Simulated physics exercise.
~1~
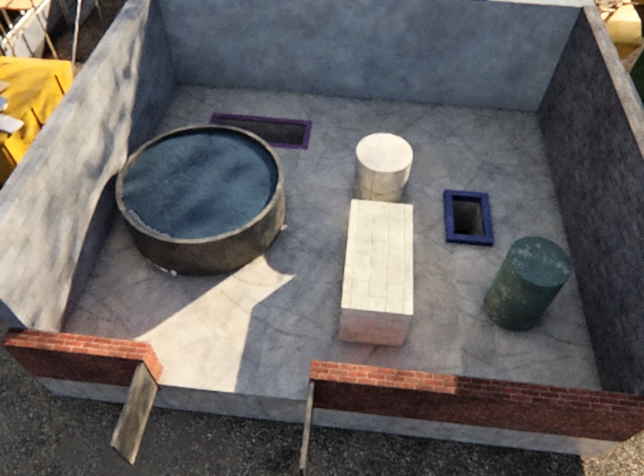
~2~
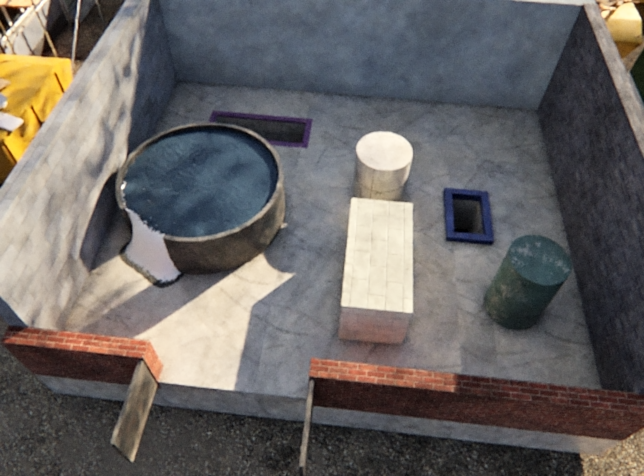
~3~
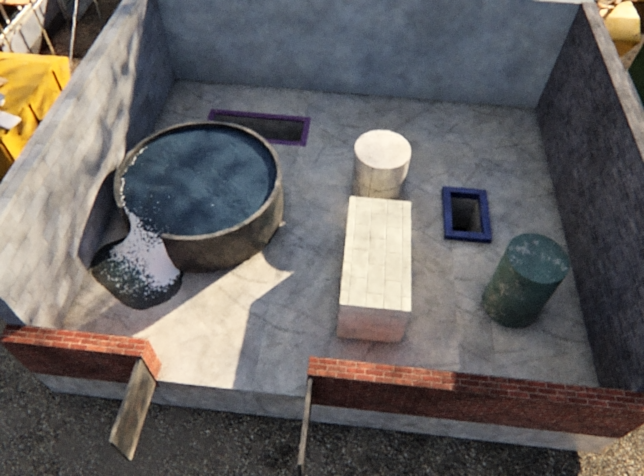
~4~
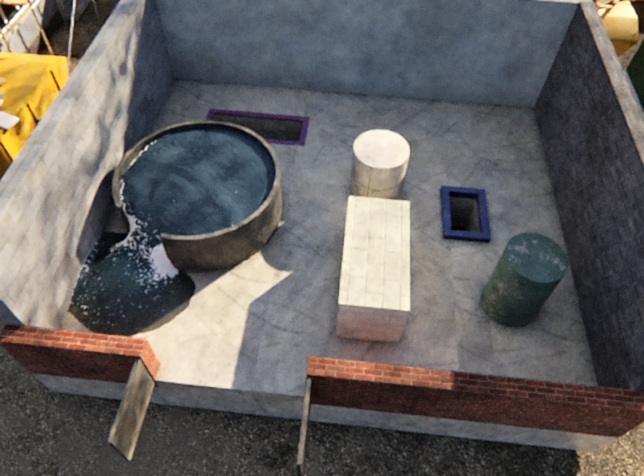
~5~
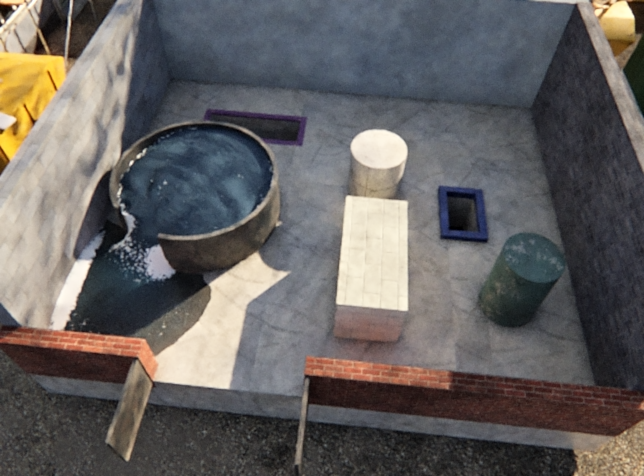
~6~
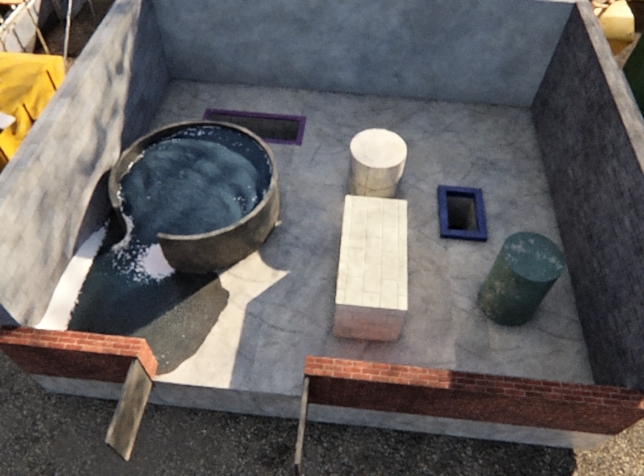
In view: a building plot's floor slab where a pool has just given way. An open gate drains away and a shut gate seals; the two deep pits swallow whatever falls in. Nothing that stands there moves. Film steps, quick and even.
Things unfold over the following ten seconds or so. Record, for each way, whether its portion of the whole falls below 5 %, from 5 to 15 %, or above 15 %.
At the end, the gate will capture a heavy share beyond fifteen per cent; the blue pit will capture a light share below five per cent; the purple pit will capture a medium share of five to fifteen per cent.
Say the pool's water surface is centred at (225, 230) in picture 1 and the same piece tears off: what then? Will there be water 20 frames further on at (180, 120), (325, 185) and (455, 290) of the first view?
Okay, first one got wet, second one high and dry, last one high and dry.
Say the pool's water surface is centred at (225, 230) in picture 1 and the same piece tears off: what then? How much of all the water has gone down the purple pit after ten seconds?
I'd put the purple pit at 20 per cent of the whole.
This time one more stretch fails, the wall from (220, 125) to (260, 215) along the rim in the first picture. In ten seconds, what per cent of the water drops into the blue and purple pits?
Approximately, blue takes 6 % and purple takes 25 %.
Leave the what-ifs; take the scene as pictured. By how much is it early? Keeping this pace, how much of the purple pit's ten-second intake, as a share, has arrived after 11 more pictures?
Around 0 %.
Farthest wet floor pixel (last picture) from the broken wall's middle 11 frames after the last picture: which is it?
The farthest wet point should be near (365, 384).
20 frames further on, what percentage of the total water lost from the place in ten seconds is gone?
Near 20 %.
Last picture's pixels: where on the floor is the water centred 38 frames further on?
I'd place it roughly at (241, 237).
A moment on, water covers 10 % of the floor; the gate 0 %, the blue pit 0 %, the purple pit 0 %.
Next, water covers 25 % of the floor; the gate 2 %, the blue pit 0 %, the purple pit 0 %.
Then, water covers 45 % of the floor; the gate 6 %, the blue pit 0 %, the purple pit 0 %.
Later, water covers 70 % of the floor; the gate 12 %, the blue pit 0 %, the purple pit 3 %.
In the end, water covers 95 % of the floor; the gate 18 %, the blue pit 0 %, the purple pit 11 %.
